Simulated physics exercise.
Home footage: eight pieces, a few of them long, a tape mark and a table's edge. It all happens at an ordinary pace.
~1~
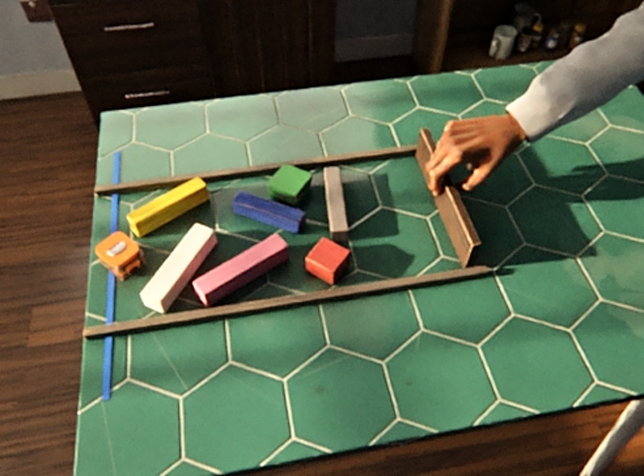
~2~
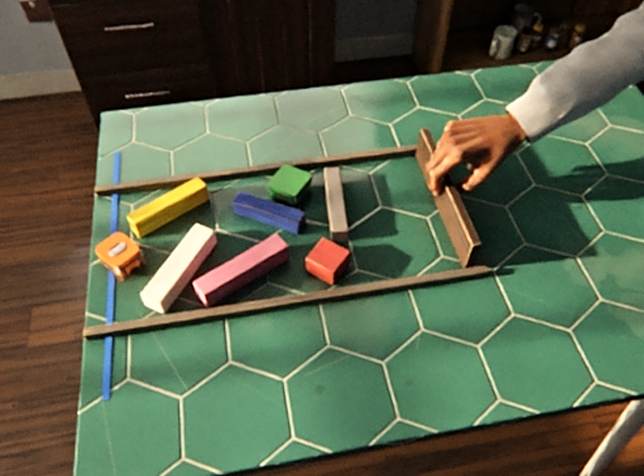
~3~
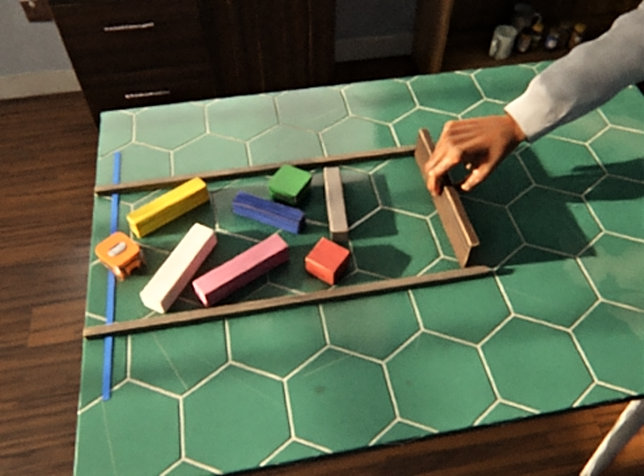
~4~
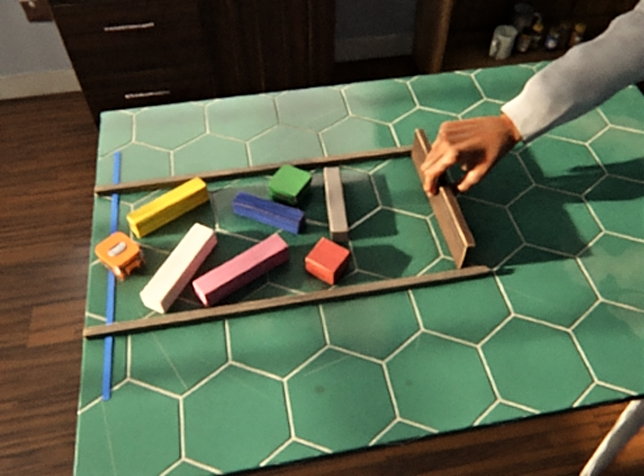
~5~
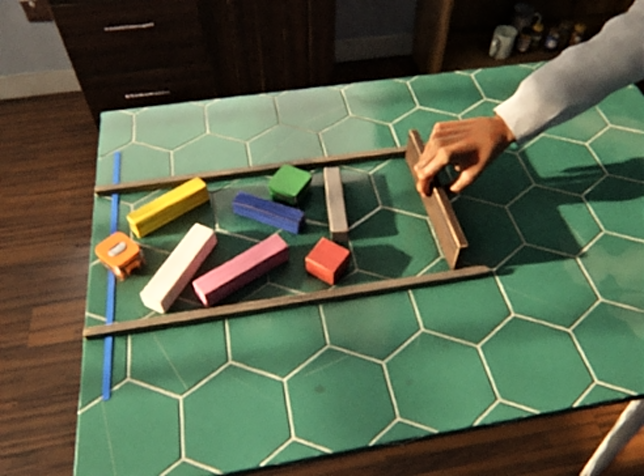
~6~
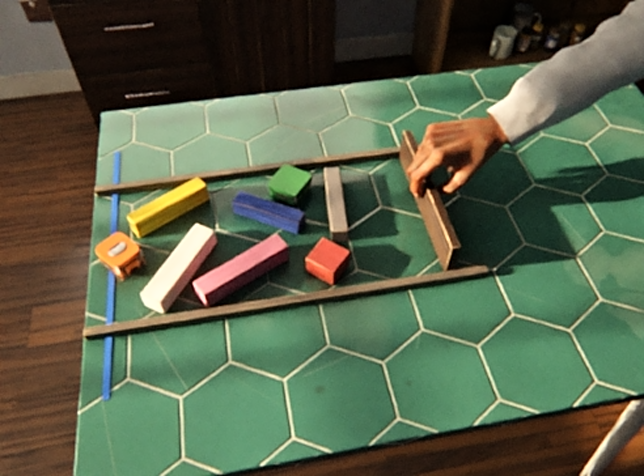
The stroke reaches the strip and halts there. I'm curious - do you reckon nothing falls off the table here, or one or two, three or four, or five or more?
Pieces that go over the edge: At least five.
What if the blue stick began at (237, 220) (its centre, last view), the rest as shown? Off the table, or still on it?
As for the blue stick, it topples off.
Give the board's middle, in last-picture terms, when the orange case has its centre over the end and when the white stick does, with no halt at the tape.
With the orange case it sits around (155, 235), with the white stick around (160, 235).
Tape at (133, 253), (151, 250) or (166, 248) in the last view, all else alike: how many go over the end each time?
In order, the counts are 5, 3 and 1.
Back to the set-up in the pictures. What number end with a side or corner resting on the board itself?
It touches 2.
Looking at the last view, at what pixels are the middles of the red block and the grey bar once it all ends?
Listed as asked: First (84, 307), and then (103, 235).
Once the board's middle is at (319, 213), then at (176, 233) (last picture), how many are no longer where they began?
So 4, and at the other place 8.
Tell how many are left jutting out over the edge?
The overhang total is 1.
Early on, none off yet; orange case at rest near (120, 256); yellow stick at rest near (169, 207); white stick at rest near (181, 267).
Finally, the number that fall off is five or more; lost, green case, blue stick, pink bar, white stick, yellow stick and orange case.
